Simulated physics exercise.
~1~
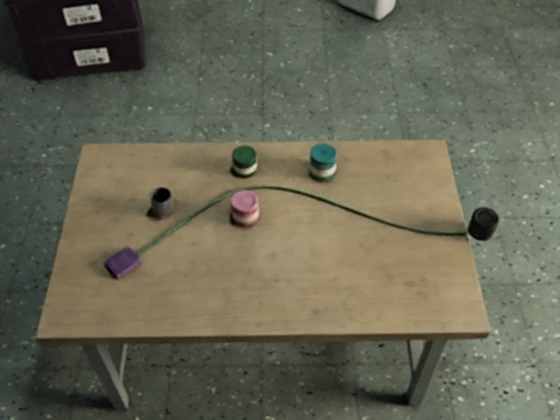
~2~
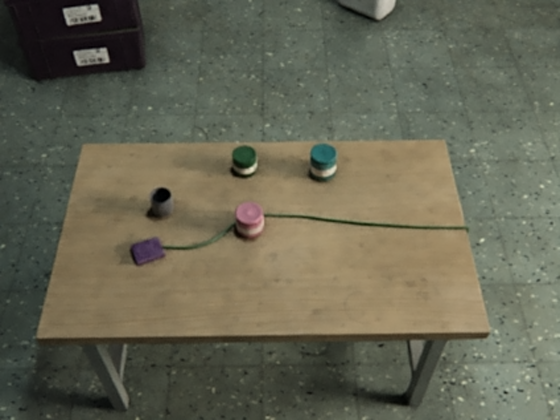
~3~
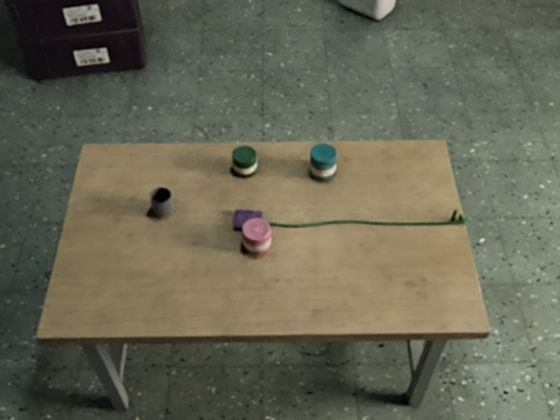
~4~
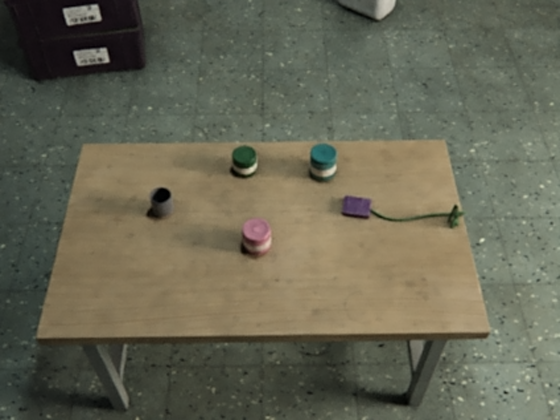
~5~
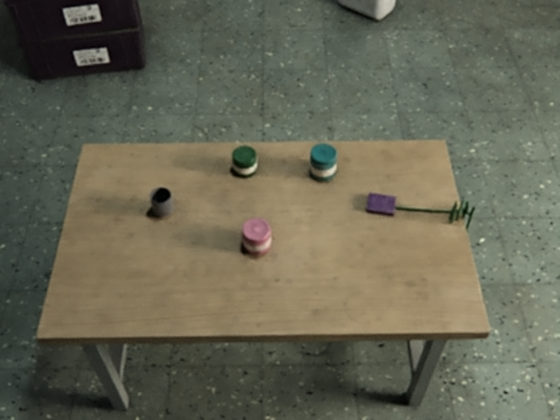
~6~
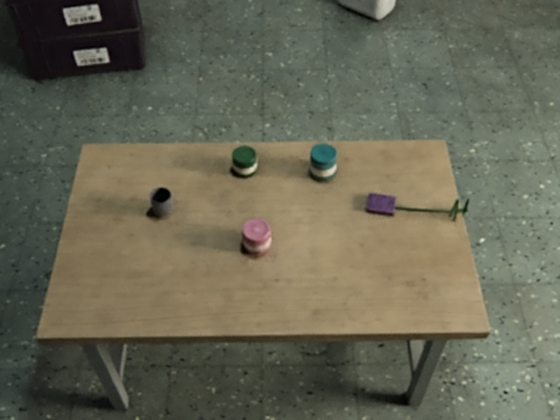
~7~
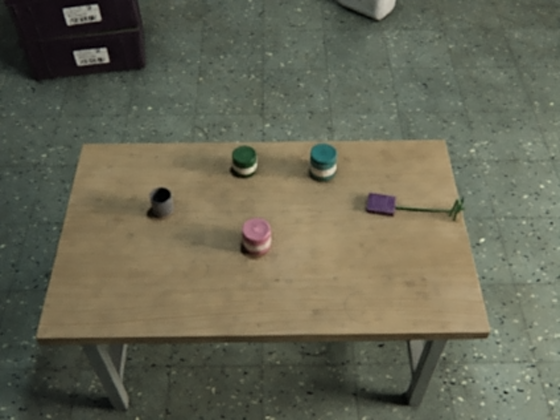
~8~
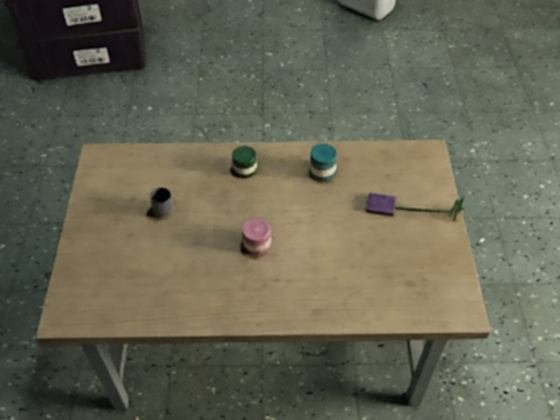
A black speaker dropped off the right edge of the table, dragging the purple phone by a green cable past the pink tin, which was nudged slightly, until the phone rested near the right side, while the other containers stayed put.
